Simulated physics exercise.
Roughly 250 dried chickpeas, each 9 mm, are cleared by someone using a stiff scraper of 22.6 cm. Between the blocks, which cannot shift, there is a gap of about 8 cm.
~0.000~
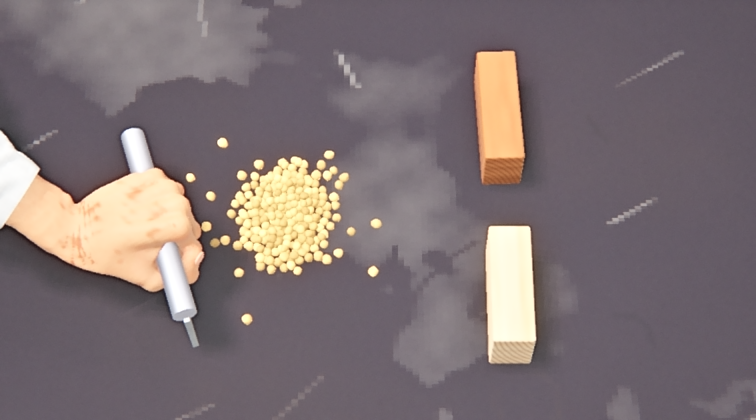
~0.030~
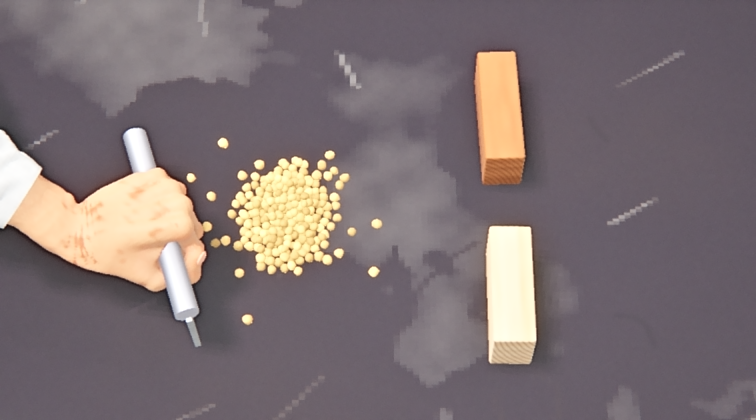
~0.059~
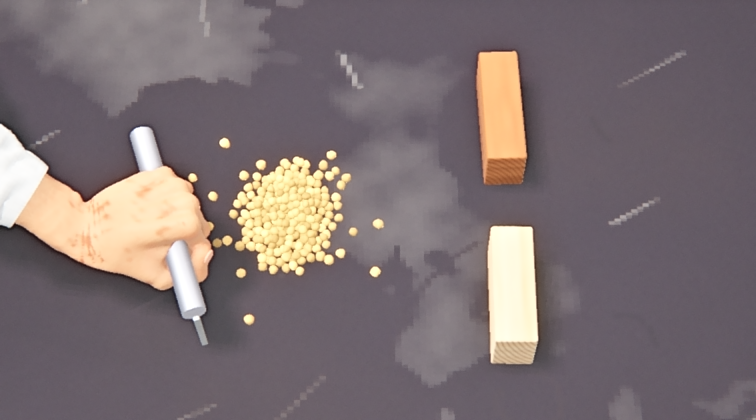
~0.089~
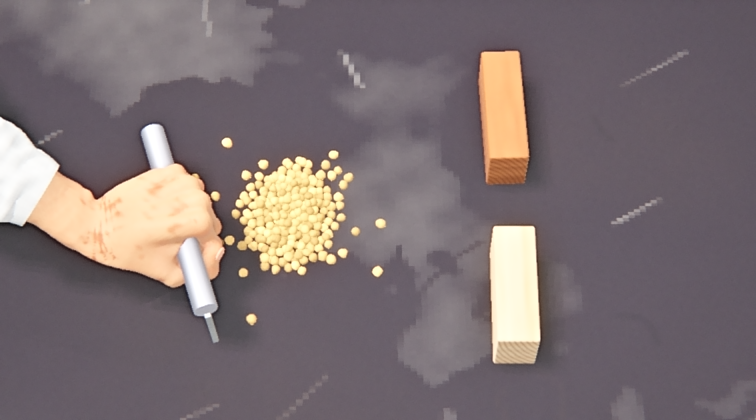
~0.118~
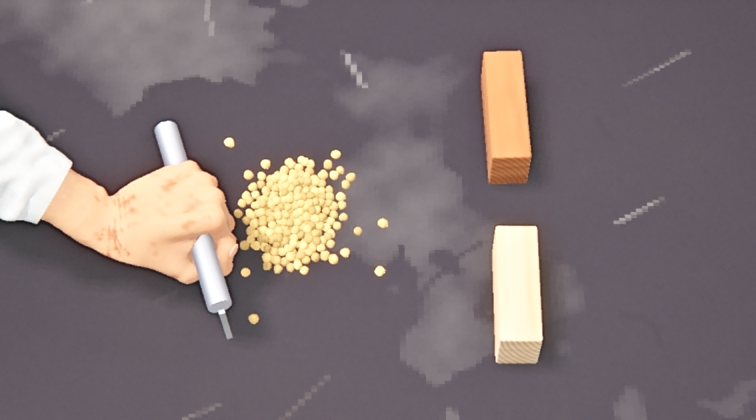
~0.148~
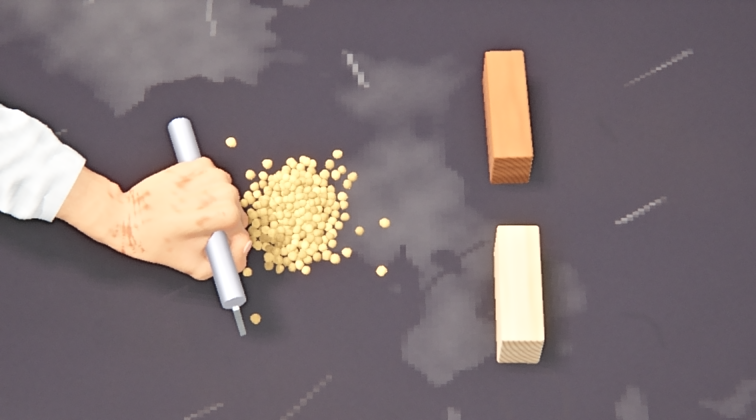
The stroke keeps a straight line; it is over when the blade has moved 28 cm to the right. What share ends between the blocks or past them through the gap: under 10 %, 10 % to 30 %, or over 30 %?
Gap haul: In-between.
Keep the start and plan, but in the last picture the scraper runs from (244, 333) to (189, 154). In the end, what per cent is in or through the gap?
Gap share: 0 in a hundred.
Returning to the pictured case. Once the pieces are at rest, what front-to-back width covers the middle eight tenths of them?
That comes to about 18 cm.
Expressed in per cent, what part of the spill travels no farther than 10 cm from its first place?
Some 0 percent.
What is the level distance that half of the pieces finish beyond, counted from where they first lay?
20 cm.
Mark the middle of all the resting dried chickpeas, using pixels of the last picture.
In the final view, the middle lies around (471, 166).
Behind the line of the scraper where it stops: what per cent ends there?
0 %.
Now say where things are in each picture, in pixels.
Scraper from (188, 323) to (136, 146); moved 0.0 cm; 0 pieces shifted; middle of the spill at (282, 208); block at (512, 283); block at (500, 104), in the first picture.
Scraper from (190, 323) to (138, 145); moved 0.2 cm; 0 pieces shifted; middle of the spill at (282, 208), in the second picture.
Scraper from (197, 321) to (145, 144); moved 0.7 cm; 0 pieces shifted; middle of the spill at (284, 208), in the third picture.
Scraper from (209, 318) to (156, 142); moved 1.7 cm; 0 pieces shifted; middle of the spill at (286, 208), in the fourth picture.
Scraper from (223, 315) to (169, 139); moved 2.9 cm; 0 pieces shifted; middle of the spill at (288, 207), in the fifth picture.
Scraper from (237, 311) to (182, 135); moved 4.1 cm; 0 pieces shifted; middle of the spill at (290, 207); block at (521, 282); block at (509, 103). Its speed is about 0.42 m/s, heading 16 degrees away from the viewer, in the sixth picture.
After 0.44 s, scraper 16 cm from its start, spill 15 cm wide; held up before the blocks 100 %.
Then, at 0.74 s, scraper 29 cm from its start, spill 17 cm wide; held up before the blocks 100 %.
After 1.00 s, scraper 29 cm from its start, spill 19 cm wide; in or through the gap 15 %, round the far block 5 %, held up before the blocks 80 %.
In the end, at 1.2 s, in or through the gap 15 %, round the near block 0 %, round the far block 5 %, held up before the blocks 80 %.
